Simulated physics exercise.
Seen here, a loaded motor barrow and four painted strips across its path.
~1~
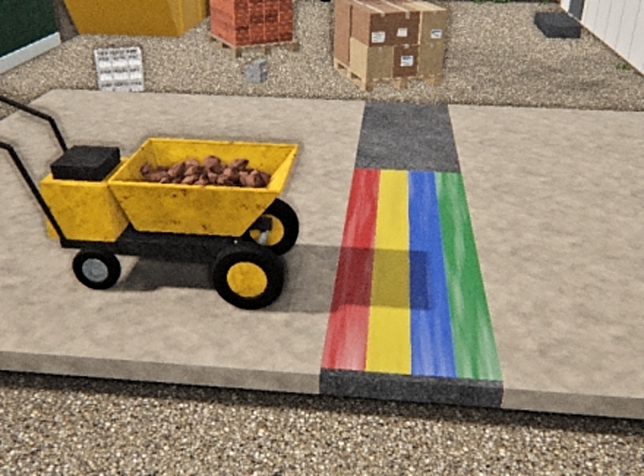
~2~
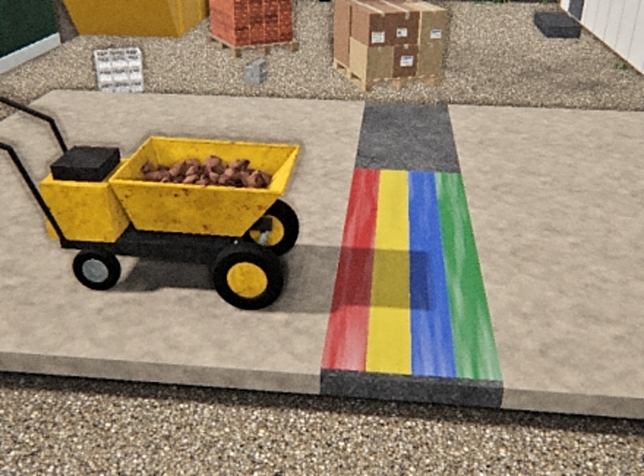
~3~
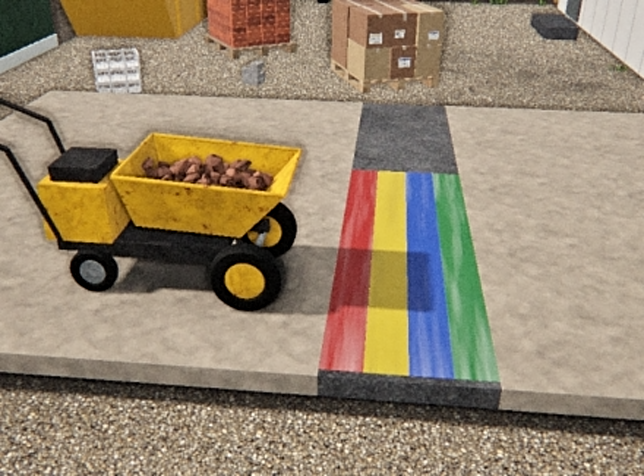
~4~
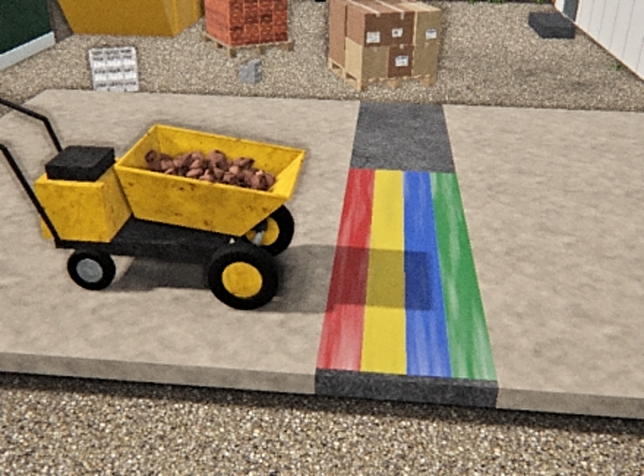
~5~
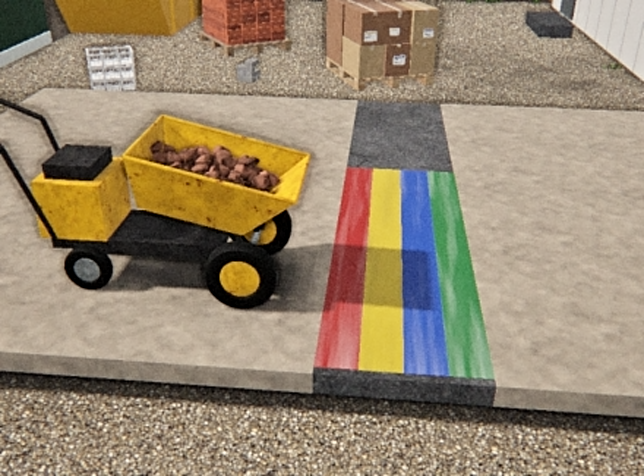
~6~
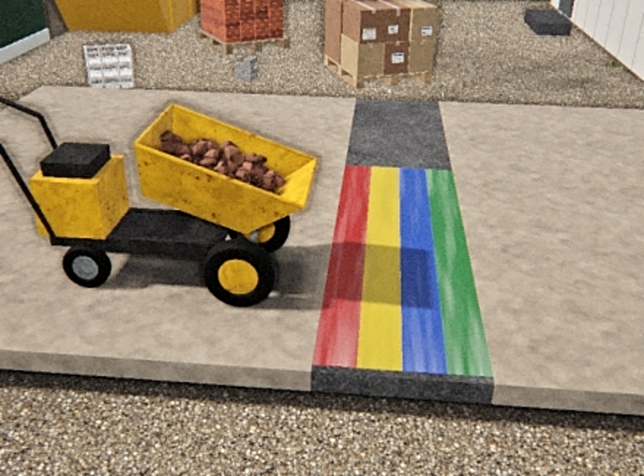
Yellow skip of a motor barrow loaded with rubble tilting gradually forward beside red, yellow, blue and green painted strips.
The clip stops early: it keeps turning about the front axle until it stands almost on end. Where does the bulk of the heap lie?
Most covered: The yellow band.
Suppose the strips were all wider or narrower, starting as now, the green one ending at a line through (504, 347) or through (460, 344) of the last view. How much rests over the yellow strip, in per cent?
In turn 40 and 30 in a hundred.
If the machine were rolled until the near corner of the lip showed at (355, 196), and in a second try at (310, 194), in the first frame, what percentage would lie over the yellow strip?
In turn 0 and 30 in a hundred.
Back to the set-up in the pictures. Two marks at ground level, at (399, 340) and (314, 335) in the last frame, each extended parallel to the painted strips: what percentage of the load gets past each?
Roughly 20 per cent, and 80 per cent.
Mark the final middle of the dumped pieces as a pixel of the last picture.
Near (379, 279).
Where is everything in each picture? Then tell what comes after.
In the first picture, lip of the skip near (280, 192), level; top of the load near (214, 179), lumps of rubble; red strip near (347, 336); yellow strip near (389, 339); blue strip near (432, 341); green strip near (475, 344).
In the second picture, lip of the skip near (281, 193), level; top of the load near (204, 182).
In the third picture, lip of the skip near (284, 196), tipped barely; top of the load near (193, 170).
In the fourth picture, lip of the skip near (289, 198), tipped a little; top of the load near (186, 161).
In the fifth picture, lip of the skip near (295, 202), tipped a little; top of the load near (186, 169).
In the sixth picture, lip of the skip near (303, 207), tipped clearly; top of the load near (193, 162); red strip near (338, 333); yellow strip near (380, 335); blue strip near (423, 338); green strip near (465, 341).
Shortly afterwards, skip tipped steeply; the whole lot in the skip.
Next, skip tipped steeply; the bulk in the skip; a little over the red strip; a little over the yellow strip; only a few over the blue strip; only a few falling.
Some moments later, skip tipped right over; near a quarter in the skip; near a quarter over the red strip; near a third over the yellow strip; a little over the blue strip; a little over the green strip.
In the end, skip tipped right over; near a quarter in the skip; near a quarter over the red strip; near a third over the yellow strip; near a quarter over the blue strip; a little over the green strip; only a few off the paint.
